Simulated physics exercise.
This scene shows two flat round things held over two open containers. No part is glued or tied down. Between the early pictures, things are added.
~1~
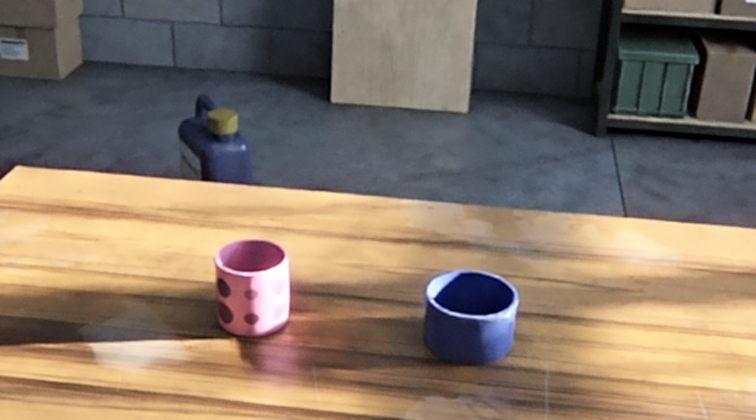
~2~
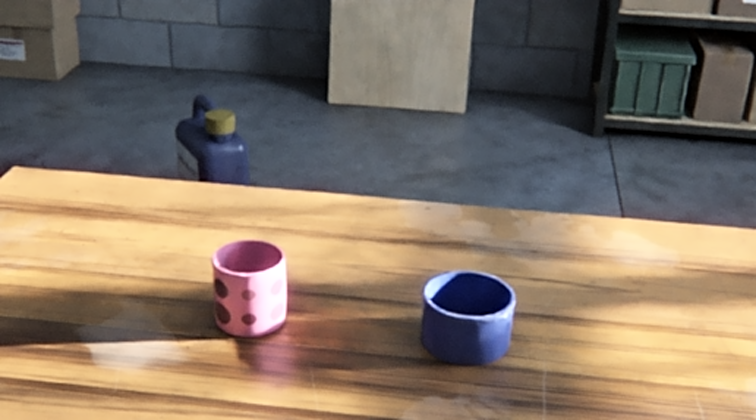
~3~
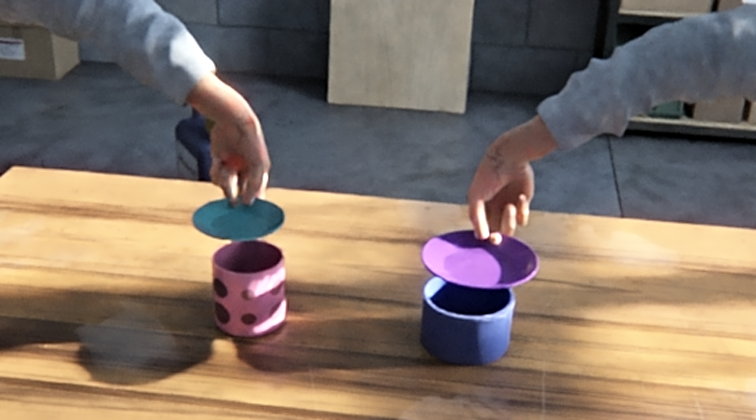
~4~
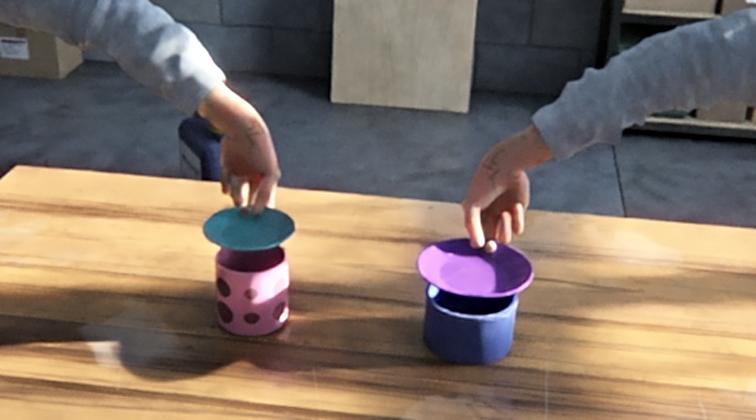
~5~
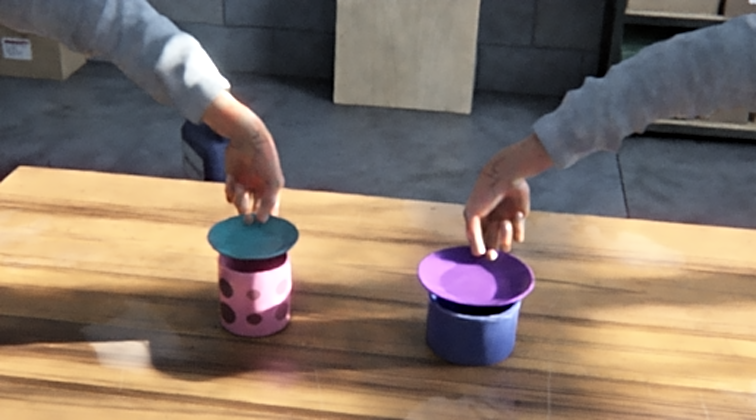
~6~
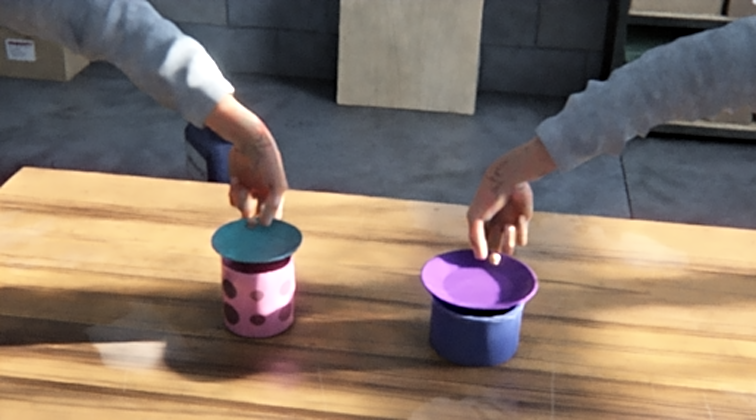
On a wooden table, two hands lower turquoise and purple saucers onto a mug and jar.
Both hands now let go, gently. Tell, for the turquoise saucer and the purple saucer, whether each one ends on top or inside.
In the end the turquoise saucer ends on top, the purple saucer ends on top.
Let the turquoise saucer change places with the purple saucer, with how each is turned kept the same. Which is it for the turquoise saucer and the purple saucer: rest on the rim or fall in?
Looking at both, the turquoise saucer remains on top and the purple saucer remains on top.
Then, 0.12 s later than the last frame, turquoise saucer sitting on the rim near (257, 251); purple saucer moving near (478, 289).
Then, 0.52 s later than the last frame, turquoise saucer sitting on the rim near (257, 252); purple saucer sitting on the rim near (478, 289).
When it is over, the turquoise saucer works as a lid, near (257, 252); the purple saucer works as a lid, near (478, 289).
